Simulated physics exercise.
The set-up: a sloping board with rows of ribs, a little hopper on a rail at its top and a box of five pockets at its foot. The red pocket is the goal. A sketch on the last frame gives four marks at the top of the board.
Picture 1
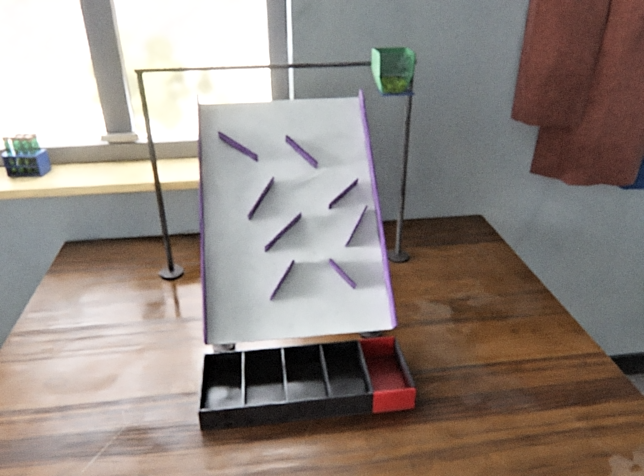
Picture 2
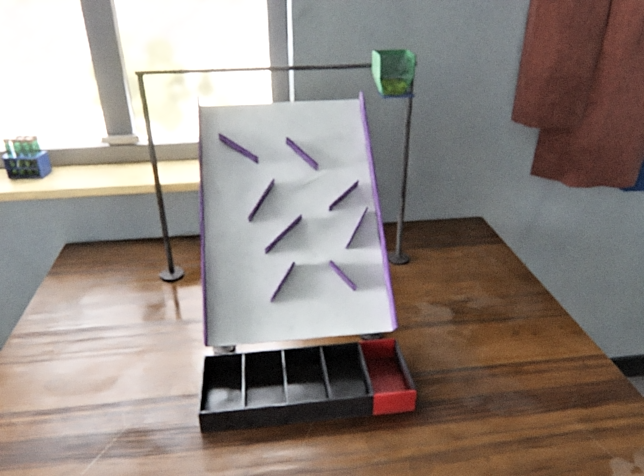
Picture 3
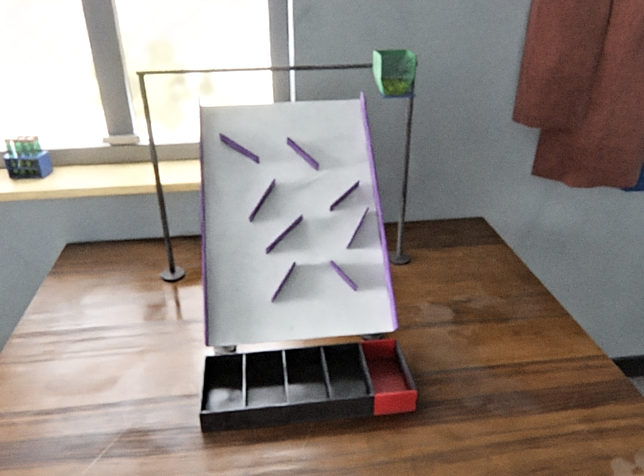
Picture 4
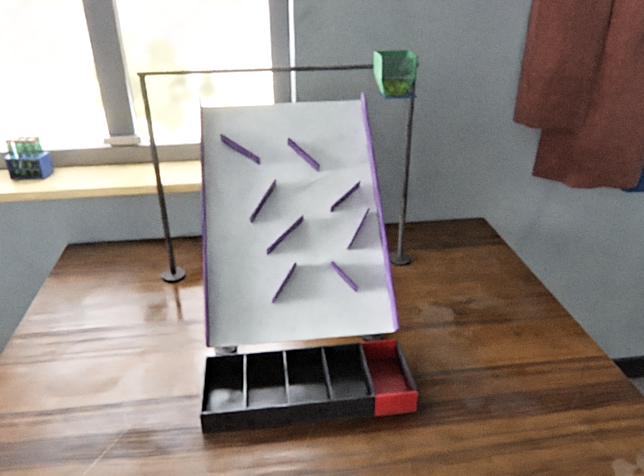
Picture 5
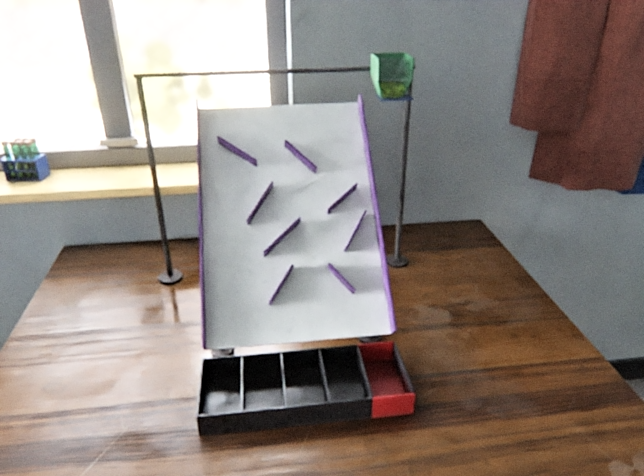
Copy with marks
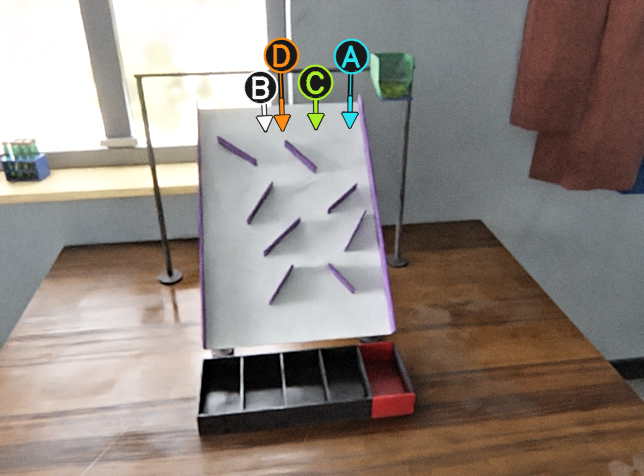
Nothing moved apart from a slight shift of the view, as a green hopper sat on a rail above a sloping white board with purple ribs and a black box with one red pocket.
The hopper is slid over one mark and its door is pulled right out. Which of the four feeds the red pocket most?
It is A.
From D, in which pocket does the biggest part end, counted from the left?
The first.
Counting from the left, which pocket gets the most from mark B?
The first from the left.
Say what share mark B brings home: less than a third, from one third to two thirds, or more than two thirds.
Mark B gives less than a third.
On the marked copy, mark A meets the board at (349, 122); mark B meets the board at (265, 125); mark C meets the board at (315, 123); mark D meets the board at (282, 125).
With A, about half in the red pocket, about half in other pockets, a stray few outside the box.
With B, a small part in the red pocket, most in other pockets, a small part outside the box.
With C, none in the red pocket, nearly all in other pockets, a stray few outside the box.
With D, a stray few in the red pocket, nearly all in other pockets, a small part outside the box.
